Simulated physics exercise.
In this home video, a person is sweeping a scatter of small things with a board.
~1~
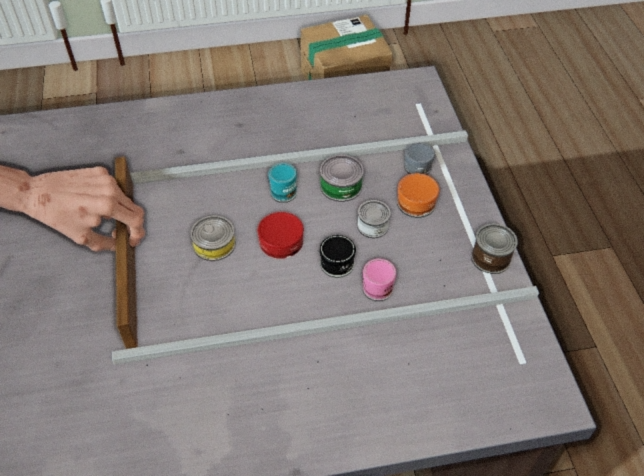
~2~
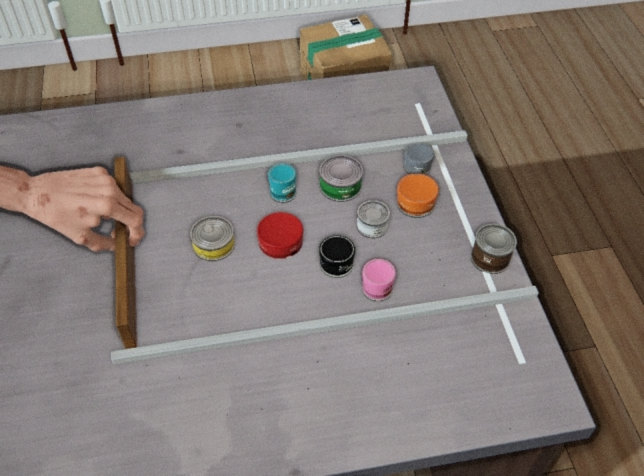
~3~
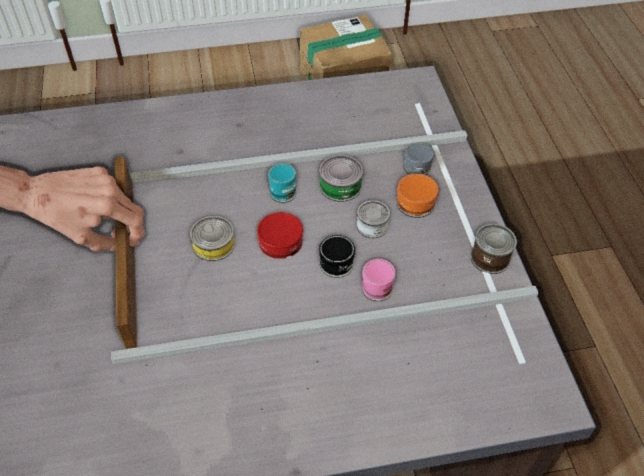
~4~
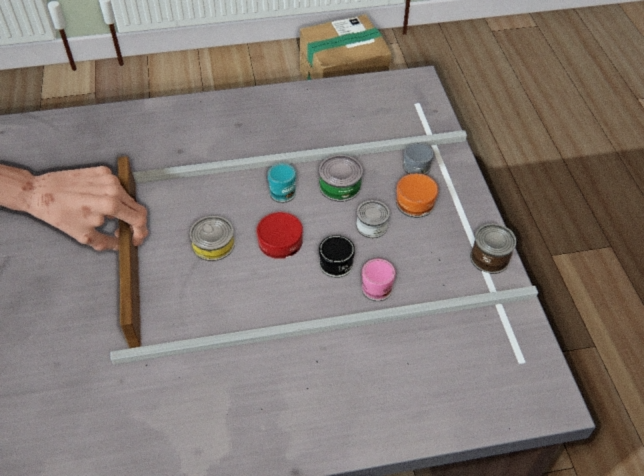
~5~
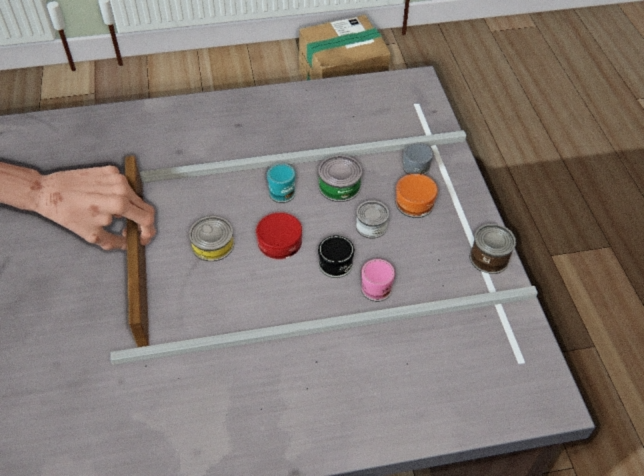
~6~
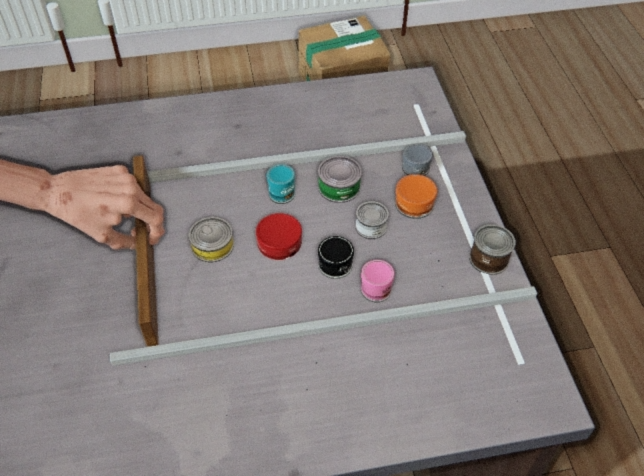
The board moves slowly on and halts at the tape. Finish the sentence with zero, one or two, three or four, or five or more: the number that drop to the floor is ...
The number that drop to the floor is five or more.
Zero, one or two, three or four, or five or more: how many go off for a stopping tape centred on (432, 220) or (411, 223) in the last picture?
The first spot gives either one or two and the second gives none.
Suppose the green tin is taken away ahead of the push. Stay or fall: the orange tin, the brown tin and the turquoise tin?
Orange tin - gone, brown tin - gone, turquoise tin - safe.
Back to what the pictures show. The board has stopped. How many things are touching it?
It ends up touching 4.
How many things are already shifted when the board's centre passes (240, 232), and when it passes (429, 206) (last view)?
At that stage 2; at the next, 10.
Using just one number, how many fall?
6.
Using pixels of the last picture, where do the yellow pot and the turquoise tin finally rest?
The yellow pot at (478, 199), the turquoise tin at (457, 160).
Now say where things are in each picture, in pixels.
In the first picture, brown tin (494, 249); grey tin (419, 160); orange tin (418, 196); board (126, 247); tape (463, 215).
In the second picture, grey tin (418, 160); red tub (280, 235).
In the third picture, orange tin (417, 196); turquoise tin (283, 183).
In the fourth picture, brown tin (493, 249); black tin (337, 256).
In the fifth picture, grey tin (417, 160); green tin (340, 178).
In the sixth picture, brown tin (492, 250); grey tin (417, 160); orange tin (416, 197); board (145, 246); tape (461, 215).
Early on, none off yet; brown tin at rest near (492, 250); grey tin at rest near (417, 160); orange tin at rest near (416, 197).
A while later, none off yet; brown tin at rest near (495, 250); grey tin travelled well along near (460, 147); orange tin travelled about its own width near (457, 190).
Finally, the number that fall off is five or more; lost, red tub, green tin, white pot, orange tin, grey tin and brown tin.
